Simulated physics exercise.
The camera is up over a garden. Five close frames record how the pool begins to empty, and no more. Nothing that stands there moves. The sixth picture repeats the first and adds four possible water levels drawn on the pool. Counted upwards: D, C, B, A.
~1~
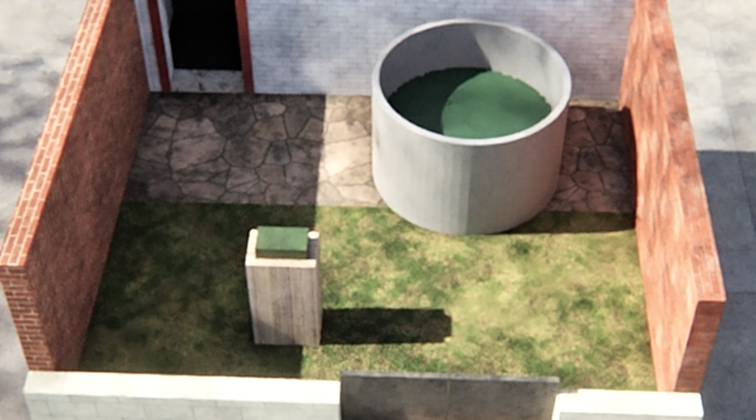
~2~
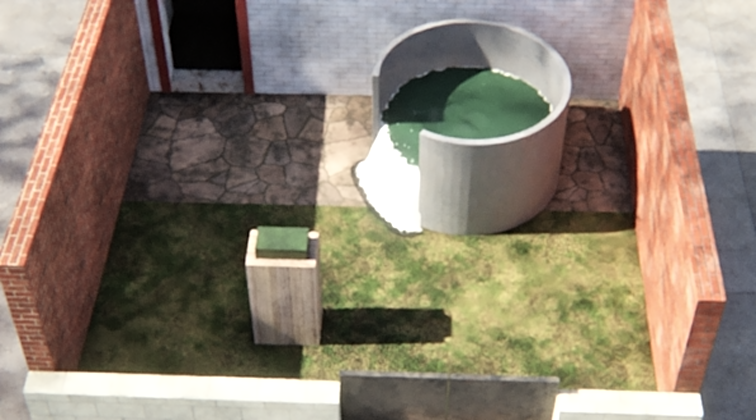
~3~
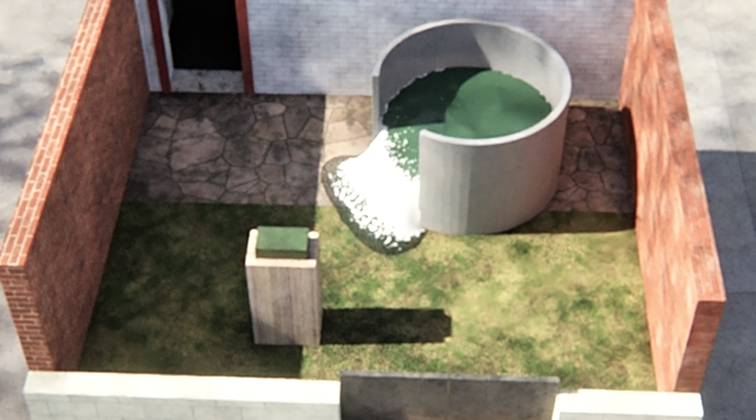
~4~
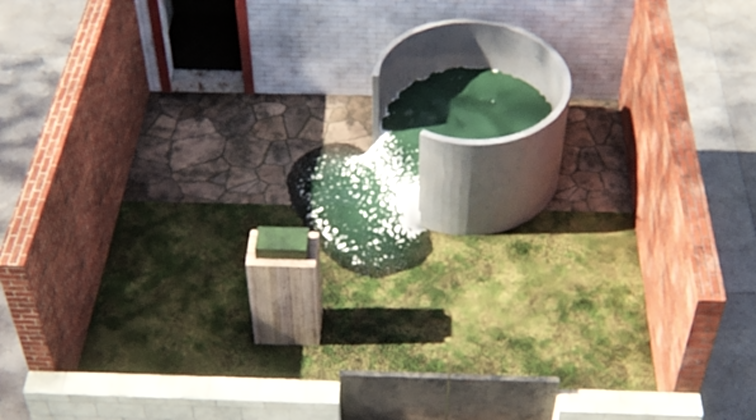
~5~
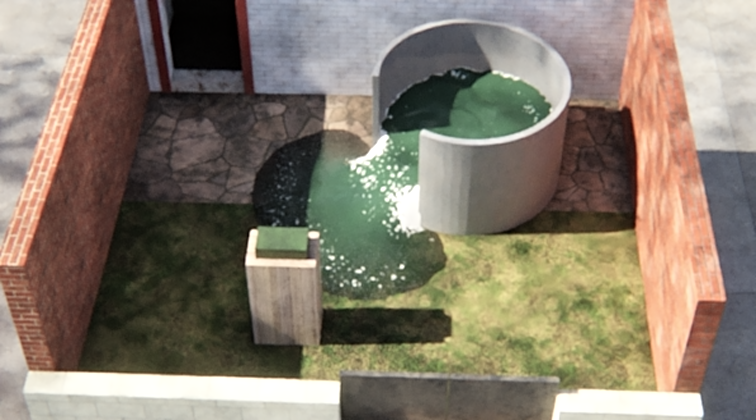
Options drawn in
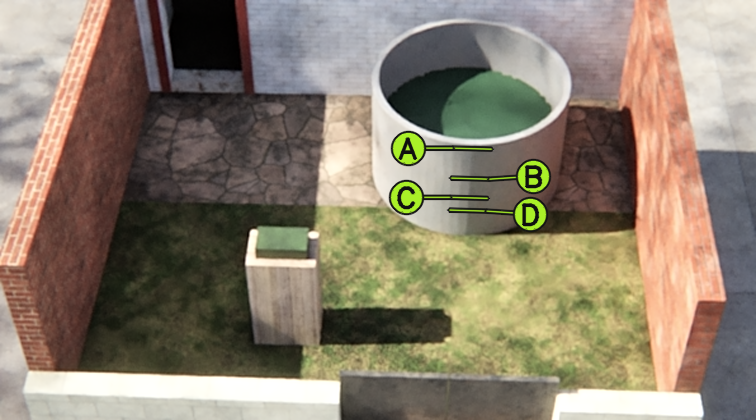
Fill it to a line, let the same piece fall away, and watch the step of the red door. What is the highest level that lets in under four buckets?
The answer is mark B.
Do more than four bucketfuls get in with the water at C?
No.
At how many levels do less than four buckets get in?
Three of them.
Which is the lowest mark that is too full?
Here it is mark A.
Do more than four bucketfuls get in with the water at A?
Yes, that goes wrong.
On the marked copy, A at (472, 148); B at (470, 178); C at (468, 197); D at (468, 210); from the bottom up D, C, B, A.
Choosing A, about 11 bucketfuls get in.
Choosing B, a bucket or two gets in.
Choosing C, nothing gets over.
Choosing D, nothing gets over.
